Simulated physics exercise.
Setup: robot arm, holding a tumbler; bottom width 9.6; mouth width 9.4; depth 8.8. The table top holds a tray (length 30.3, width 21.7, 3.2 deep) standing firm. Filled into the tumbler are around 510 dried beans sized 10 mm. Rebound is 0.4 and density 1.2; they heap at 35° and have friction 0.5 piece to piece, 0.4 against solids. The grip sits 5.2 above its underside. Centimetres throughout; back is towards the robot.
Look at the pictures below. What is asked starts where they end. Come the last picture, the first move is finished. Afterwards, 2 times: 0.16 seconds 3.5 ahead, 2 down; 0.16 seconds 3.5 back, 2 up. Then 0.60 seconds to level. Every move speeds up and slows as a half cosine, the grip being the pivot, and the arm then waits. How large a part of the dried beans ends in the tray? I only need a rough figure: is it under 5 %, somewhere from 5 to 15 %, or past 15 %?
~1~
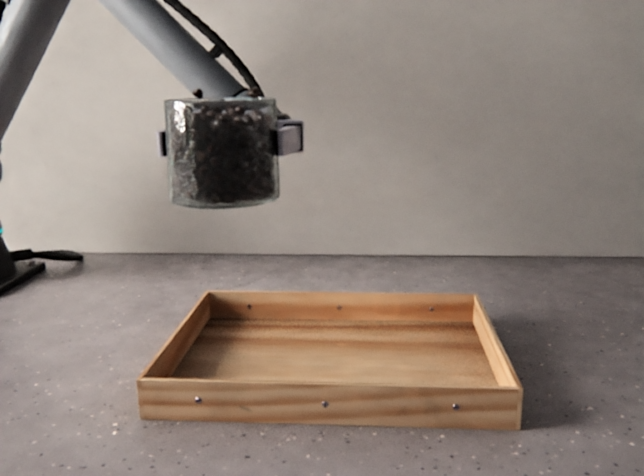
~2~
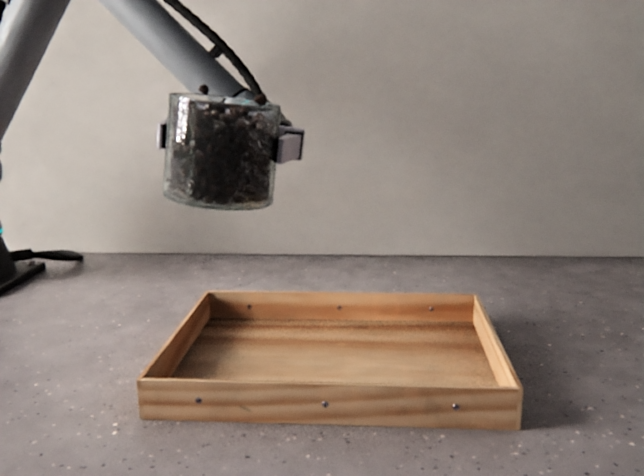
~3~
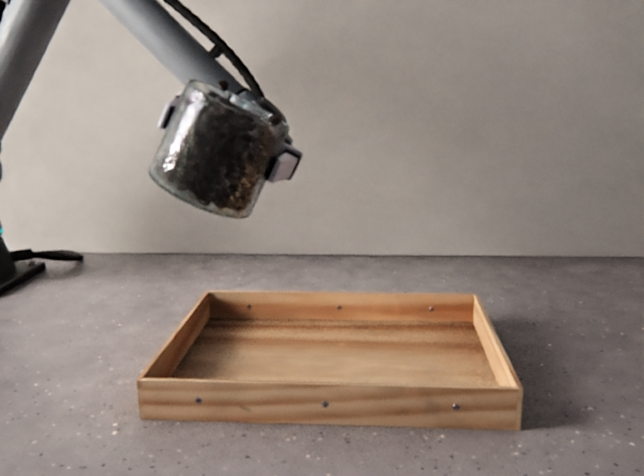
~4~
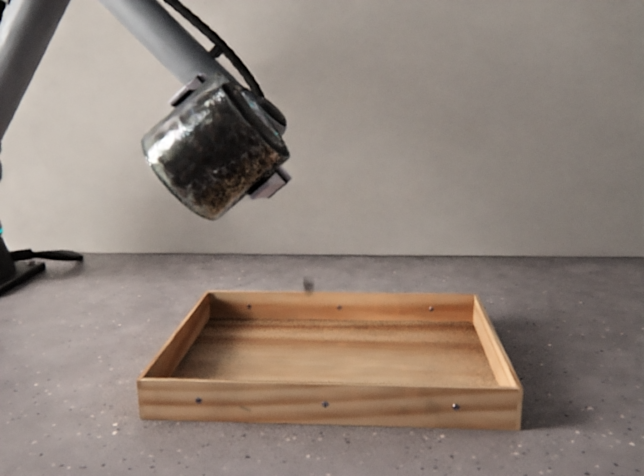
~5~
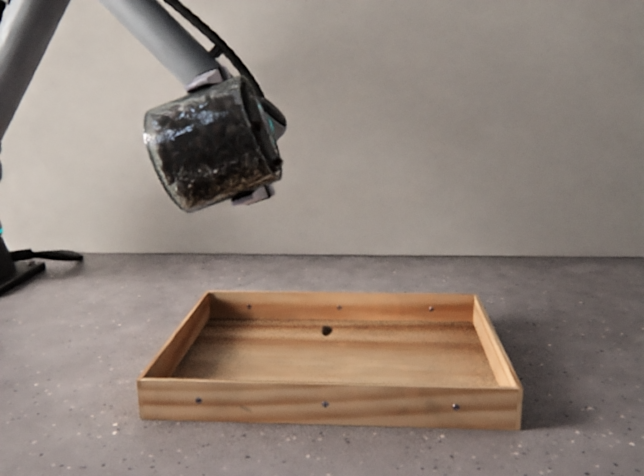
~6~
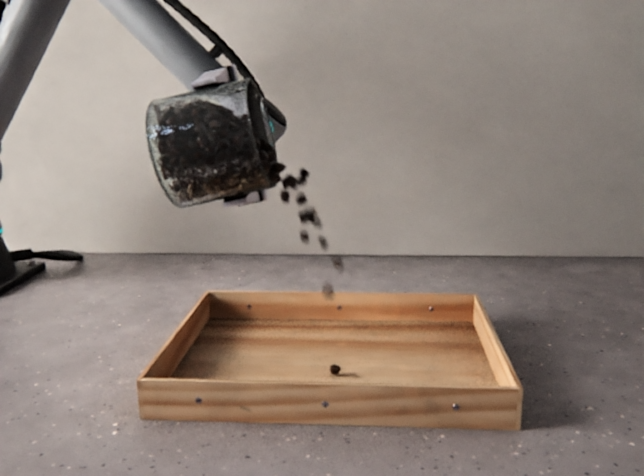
Roughly, it is past 15 %.
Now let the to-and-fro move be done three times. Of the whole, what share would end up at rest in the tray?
That share would be near 30 percent.
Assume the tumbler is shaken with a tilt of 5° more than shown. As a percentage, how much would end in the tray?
About 35 percent.
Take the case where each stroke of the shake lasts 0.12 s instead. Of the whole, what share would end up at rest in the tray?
It would be some 35 %.
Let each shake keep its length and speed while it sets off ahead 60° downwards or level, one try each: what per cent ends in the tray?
First try about 10 %, second try about 40 %.
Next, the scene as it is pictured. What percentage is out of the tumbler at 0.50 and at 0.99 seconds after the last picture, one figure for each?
Estimates in order: Close to 15, close to 25.
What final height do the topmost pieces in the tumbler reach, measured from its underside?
Roughly 9.0 centimetres.
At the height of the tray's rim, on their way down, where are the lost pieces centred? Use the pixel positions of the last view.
They come through centred close to (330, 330).
Then, 0.50 s after the last picture, tilted 78° forward, highest piece 23 above the table; 440 in the tumbler, 67 in the tray, 6 in flight or on a rim.
Then, 0.99 s after the last picture, tilted 29° forward, highest piece 24 above the table; 390 in the tumbler, 123 in the tray.
Then, 1.44 s after the last picture, level, highest piece 25 above the table; 390 in the tumbler, 123 in the tray.
Then, 2.49 s after the last picture, level, highest piece 25 above the table; 390 in the tumbler, 123 in the tray.
Final count, 390 in the tumbler, 123 in the tray. That is 24 % in the tray.
